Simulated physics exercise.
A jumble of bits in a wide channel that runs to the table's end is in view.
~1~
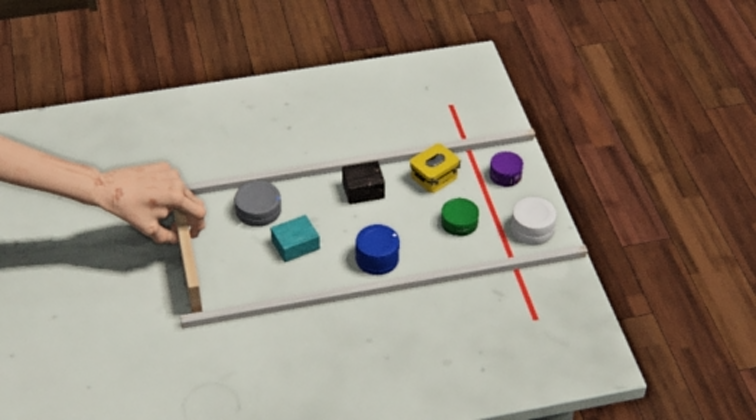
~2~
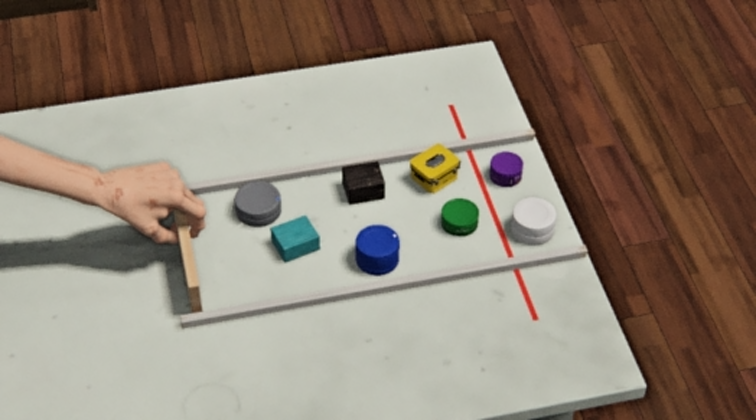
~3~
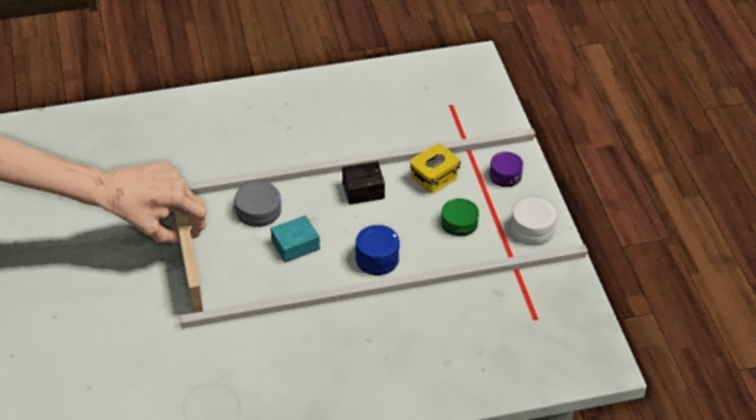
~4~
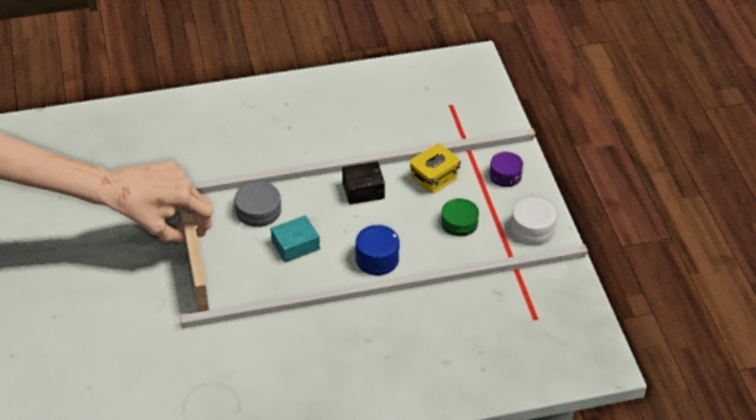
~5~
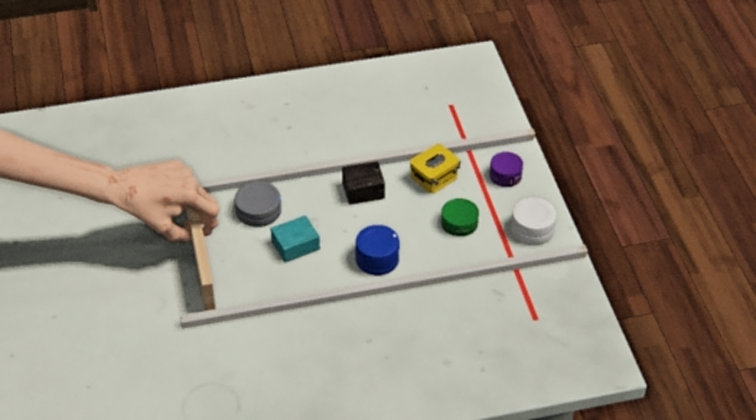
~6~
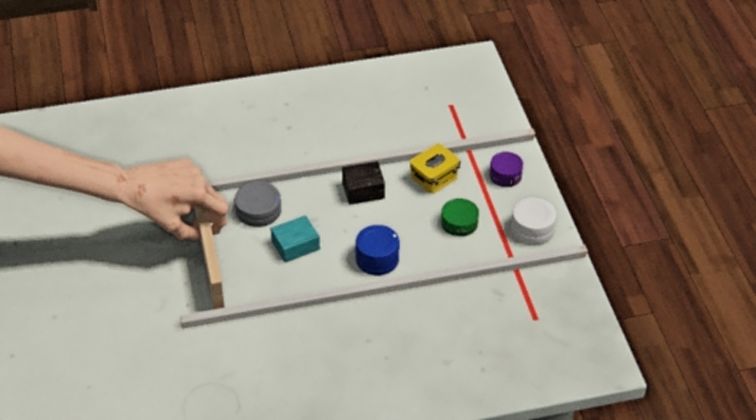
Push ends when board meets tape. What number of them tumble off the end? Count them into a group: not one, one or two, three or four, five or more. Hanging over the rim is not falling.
Count them up and one or two have fallen.
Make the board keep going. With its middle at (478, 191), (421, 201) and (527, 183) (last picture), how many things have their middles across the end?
1; 0; 5.
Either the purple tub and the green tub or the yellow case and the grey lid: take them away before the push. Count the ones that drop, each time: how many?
First 1, second 0.
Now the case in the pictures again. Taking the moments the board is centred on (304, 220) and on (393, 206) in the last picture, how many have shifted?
Note: First position 2; second position 6.
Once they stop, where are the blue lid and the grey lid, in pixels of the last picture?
In the last picture, roughly (525, 227) and (498, 162).
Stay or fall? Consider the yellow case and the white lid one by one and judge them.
Once it all settles, the yellow case goes down and the white lid is still there.
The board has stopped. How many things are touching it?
It ends up touching 3.
Early on, none off yet; white lid at rest near (534, 221); purple tub at rest near (506, 169); green tub at rest near (460, 218).
Finally, the number that fall off is one or two; lost, yellow case.
